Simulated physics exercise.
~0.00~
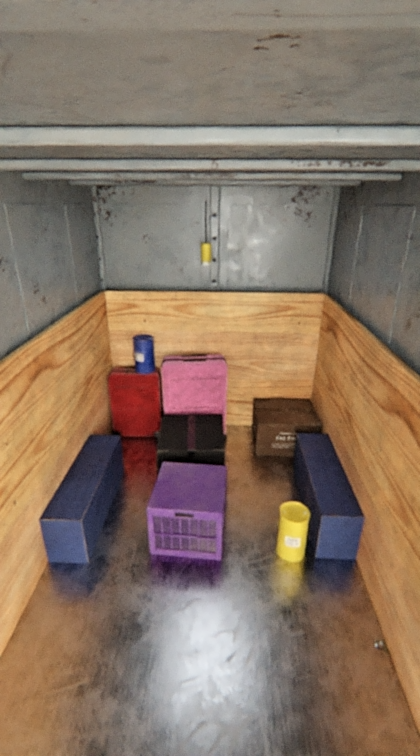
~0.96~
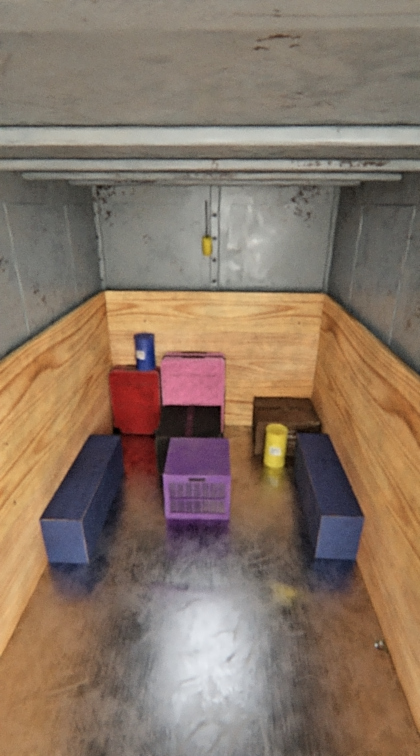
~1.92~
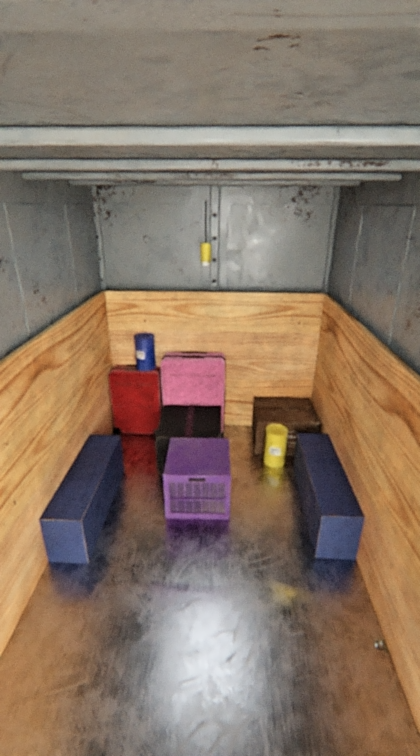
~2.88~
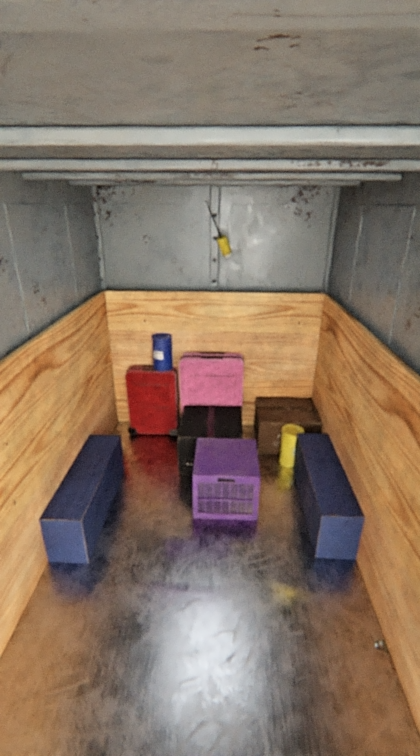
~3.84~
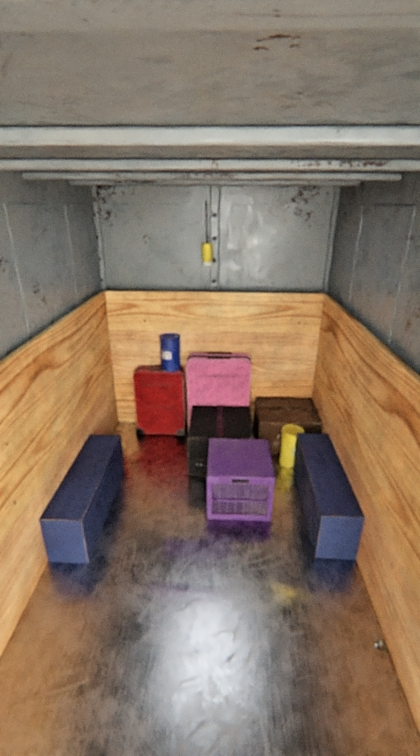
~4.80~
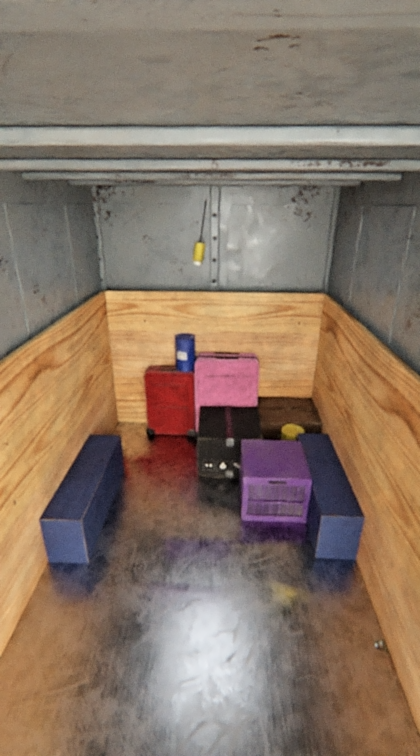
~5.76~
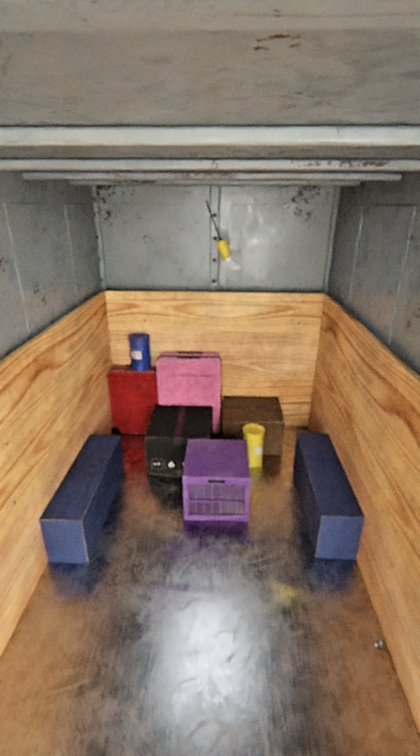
Boxes, cases and canisters in a van slide forwards, then right, then back left, staying upright.
